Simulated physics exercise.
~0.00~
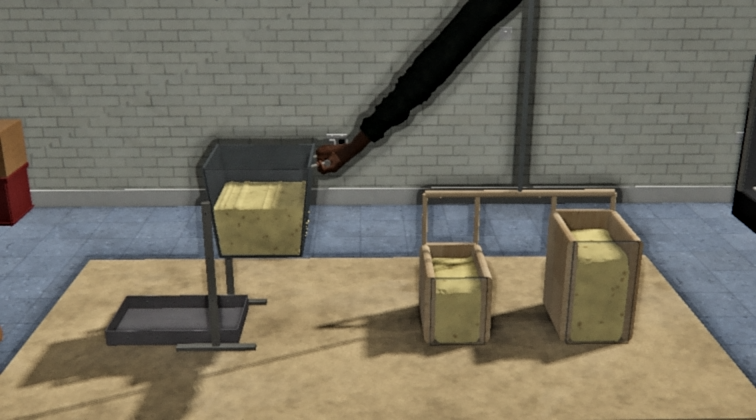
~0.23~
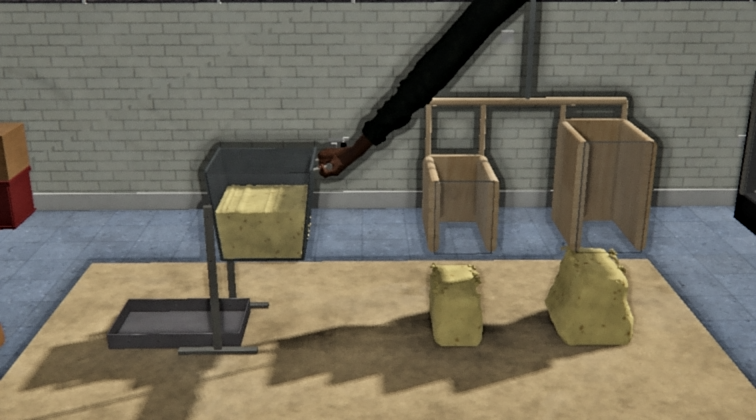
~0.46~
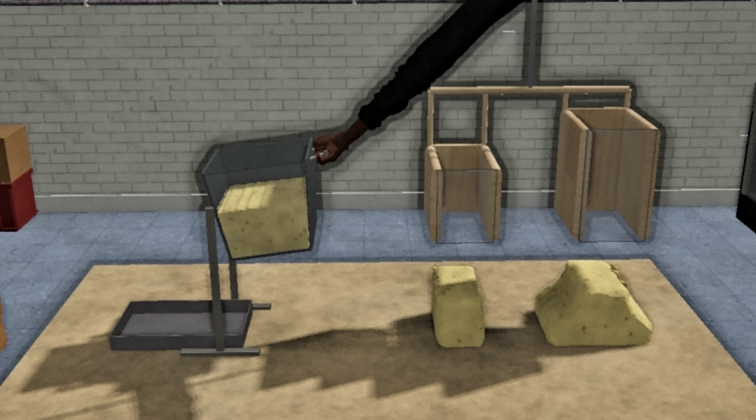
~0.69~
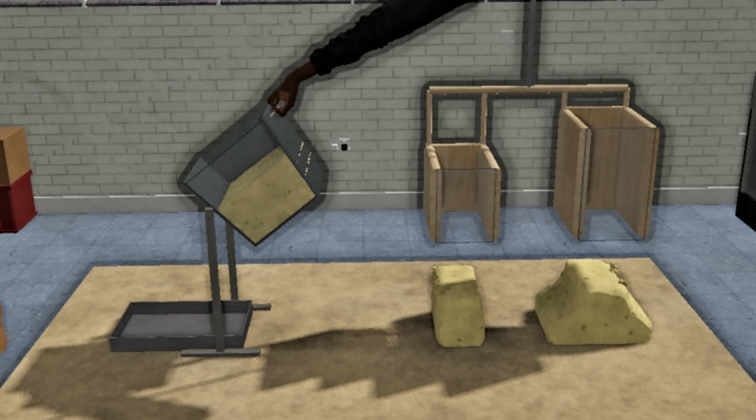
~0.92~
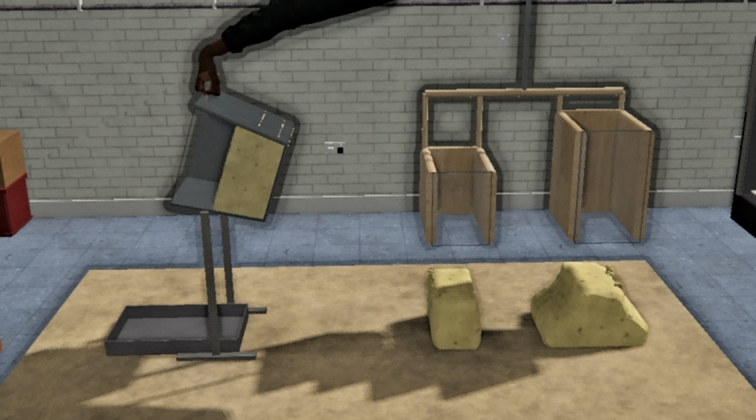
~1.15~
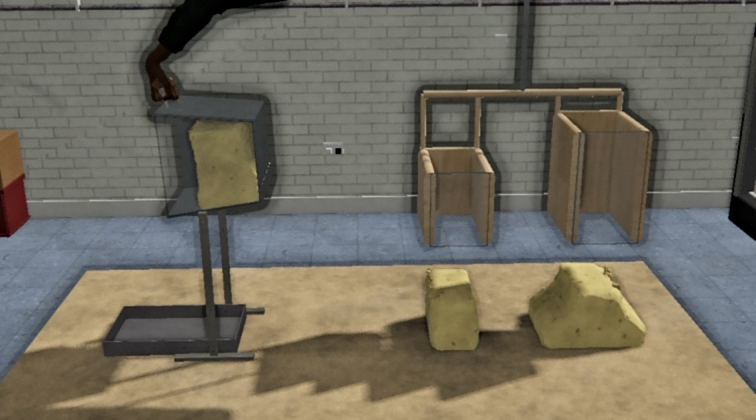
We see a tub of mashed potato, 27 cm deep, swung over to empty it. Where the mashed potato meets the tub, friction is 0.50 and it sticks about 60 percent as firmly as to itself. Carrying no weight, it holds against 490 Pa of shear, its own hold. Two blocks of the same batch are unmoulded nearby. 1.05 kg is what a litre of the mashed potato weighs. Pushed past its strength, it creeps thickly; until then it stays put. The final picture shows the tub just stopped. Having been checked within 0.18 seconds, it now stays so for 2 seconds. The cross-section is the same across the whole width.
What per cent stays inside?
68 %.
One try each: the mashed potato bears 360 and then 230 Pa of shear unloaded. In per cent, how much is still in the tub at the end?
About 55 % first, about 40 % second.
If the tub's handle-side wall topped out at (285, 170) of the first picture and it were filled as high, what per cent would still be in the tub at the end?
The tub would end up holding some 100 % of it.
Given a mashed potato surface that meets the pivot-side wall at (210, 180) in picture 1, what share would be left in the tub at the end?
In that case, around 40 percent.
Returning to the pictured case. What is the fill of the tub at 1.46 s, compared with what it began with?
About 85 %.
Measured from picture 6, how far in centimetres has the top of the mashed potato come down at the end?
13 cm.
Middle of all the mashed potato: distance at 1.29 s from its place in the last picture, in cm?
Roughly 5 cm.
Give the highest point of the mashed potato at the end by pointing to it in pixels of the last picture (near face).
(225, 173).
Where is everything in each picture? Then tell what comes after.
The first frame shows handle-side rim at (307, 168), tilt 0 degrees; crest of the mashed potato at (238, 208); block heights 18 cm, 28 cm (left to right).
The second frame shows handle-side rim at (309, 172), tilt 0 degrees; crest of the mashed potato at (240, 212); block heights 17 cm, 23 cm (left to right).
The third frame shows handle-side rim at (305, 160), tilt 8 degrees; crest of the mashed potato at (301, 202); block heights 17 cm, 18 cm (left to right).
The fourth frame shows handle-side rim at (262, 120), tilt 38 degrees; crest of the mashed potato at (283, 159); block heights 17 cm, 18 cm (left to right).
The fifth frame shows handle-side rim at (194, 108), tilt 72 degrees; crest of the mashed potato at (240, 129); block heights 17 cm, 18 cm (left to right).
The sixth frame shows handle-side rim at (154, 117), tilt 92 degrees; crest of the mashed potato at (233, 129); block heights 17 cm, 18 cm (left to right).
After 1.29 s, the tub is at 92 degrees and holds 100 %.
After 1.46 s, the tub is at 92 degrees and holds 86 %.
After 1.63 s, the tub is at 92 degrees and holds 72 %.
After 1.80 s, the tub is at 92 degrees and holds 68 %.
After 3.15 s, the tub is at 92 degrees and holds 68 %.
